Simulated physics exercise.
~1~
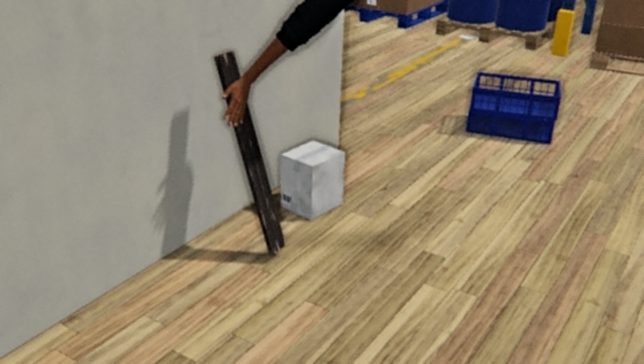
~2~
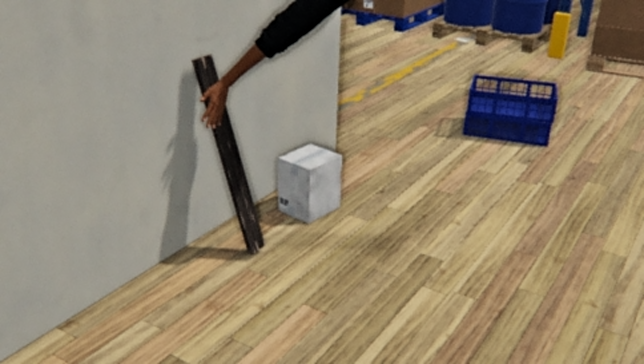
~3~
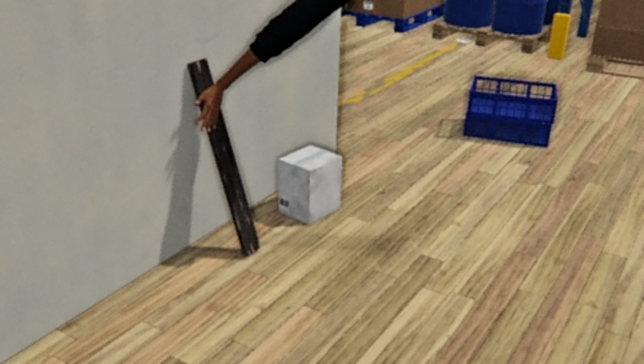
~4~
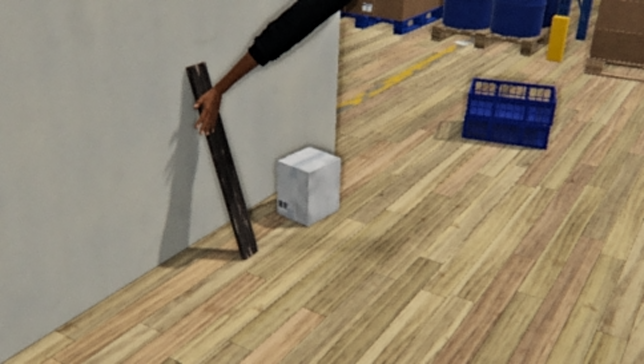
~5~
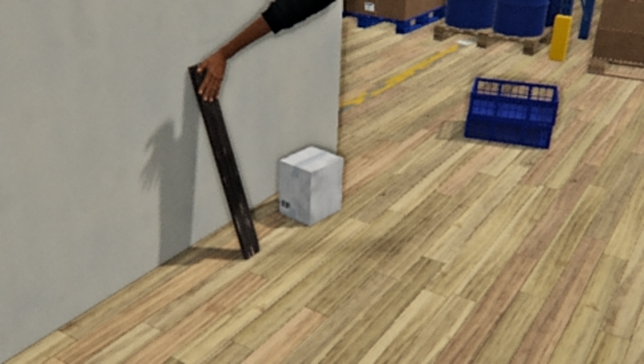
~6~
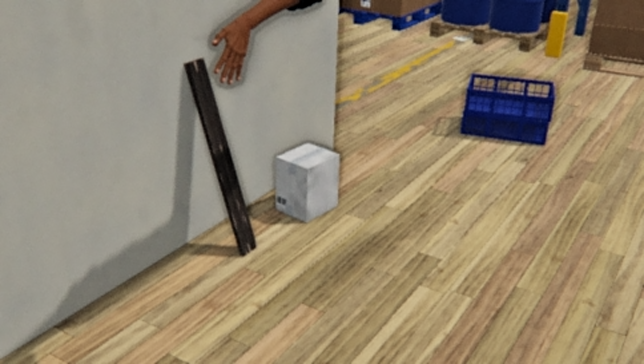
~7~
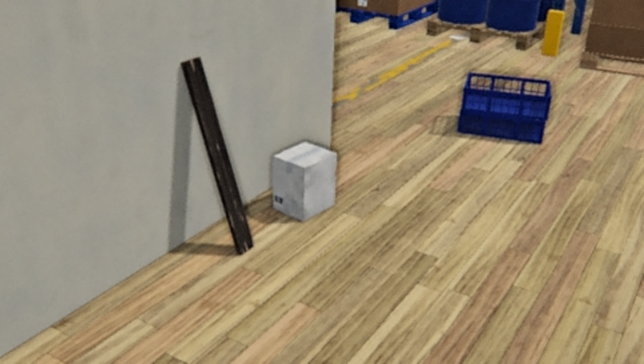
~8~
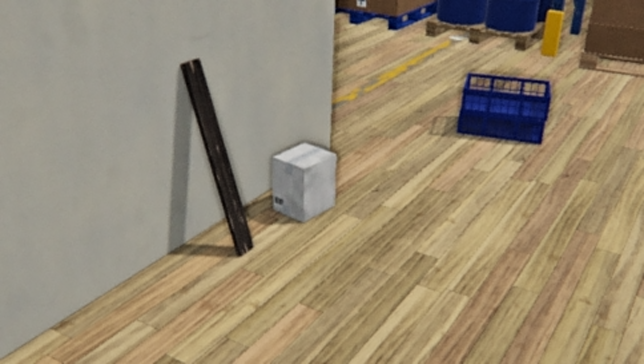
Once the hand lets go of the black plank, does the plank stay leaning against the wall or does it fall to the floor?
The black plank stays leaning against the wall after the hand lets go.
In this clip, a hand tilts a long black plank to the left against a grey wall beside a white box, then lets go and draws back out of view. The plank stays leaning on the wall, and the box remains in its place.
